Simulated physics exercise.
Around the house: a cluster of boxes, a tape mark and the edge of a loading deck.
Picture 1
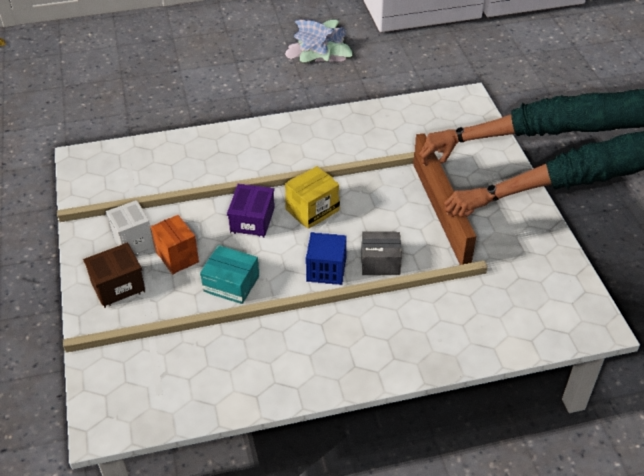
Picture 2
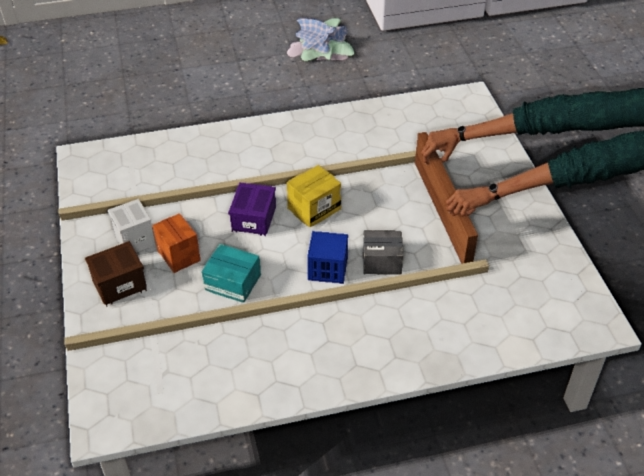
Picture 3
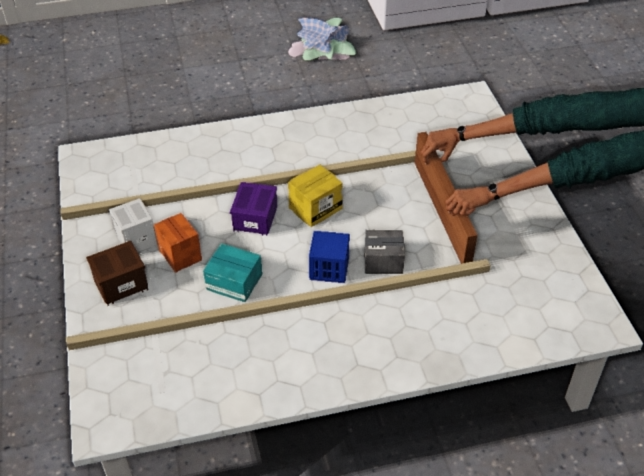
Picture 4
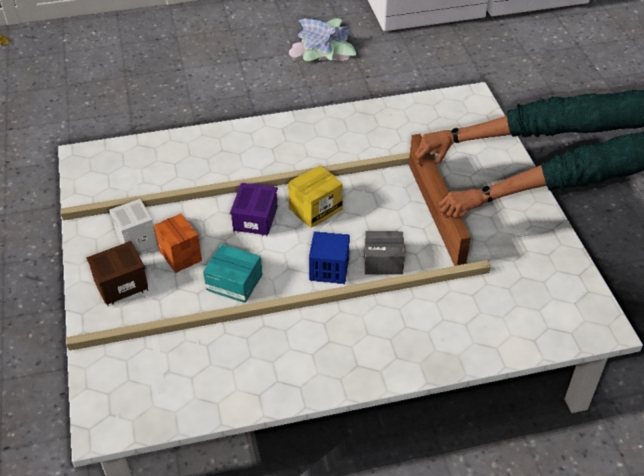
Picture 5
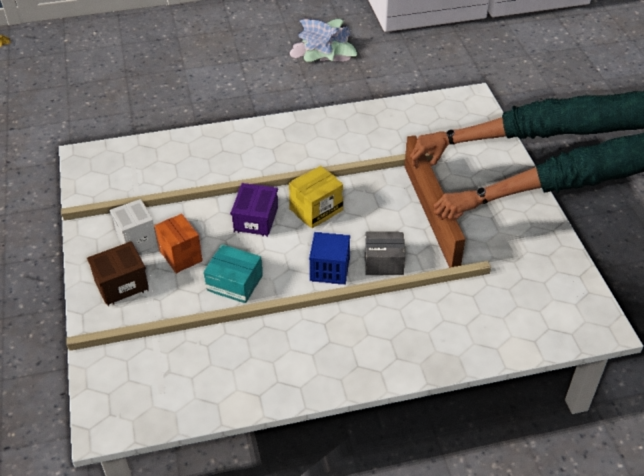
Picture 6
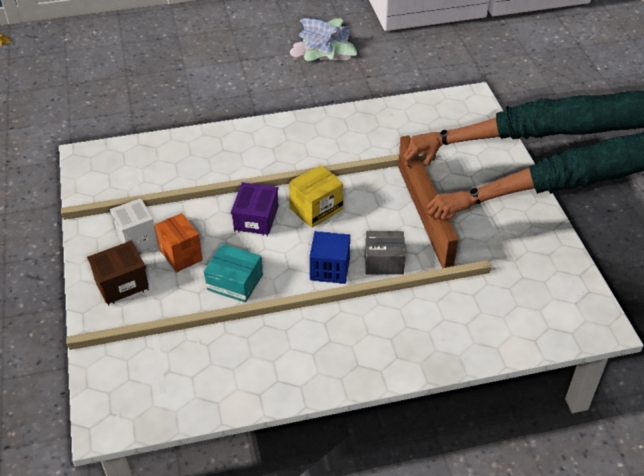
Two hands slide a wooden plank slightly left toward colored boxes resting on a table.
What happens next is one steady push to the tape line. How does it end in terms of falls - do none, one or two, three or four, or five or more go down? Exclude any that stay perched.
Just three or four drop.
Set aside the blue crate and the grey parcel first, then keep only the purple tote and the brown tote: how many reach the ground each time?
Result, first then second: 1, 1.
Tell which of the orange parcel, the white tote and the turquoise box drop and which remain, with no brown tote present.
Result - orange parcel: It stays aboard; white tote: It comes off; turquoise box: It comes off.
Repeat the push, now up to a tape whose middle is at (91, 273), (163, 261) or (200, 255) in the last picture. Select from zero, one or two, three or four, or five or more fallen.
Taking them in turn, 5 or more; 1 or 2; no fall at all.
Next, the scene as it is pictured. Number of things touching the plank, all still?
It's 3.
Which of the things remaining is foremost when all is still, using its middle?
Purple tote.
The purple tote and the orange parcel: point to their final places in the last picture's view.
The first one ends at (77, 231), the second at (120, 253).
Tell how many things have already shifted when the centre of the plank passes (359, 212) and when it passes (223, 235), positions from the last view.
Tally: 2; 8.
A little later, none off yet; brown tote at rest near (119, 273); white tote at rest near (135, 228); orange parcel at rest near (179, 243).
Next, none off yet; brown tote shifted about its own width near (67, 275); white tote shifted about its own width near (95, 235); orange parcel shifted a little near (168, 246).
When it is over, the number that fall off is three or four; down, turquoise box, white tote and brown tote.
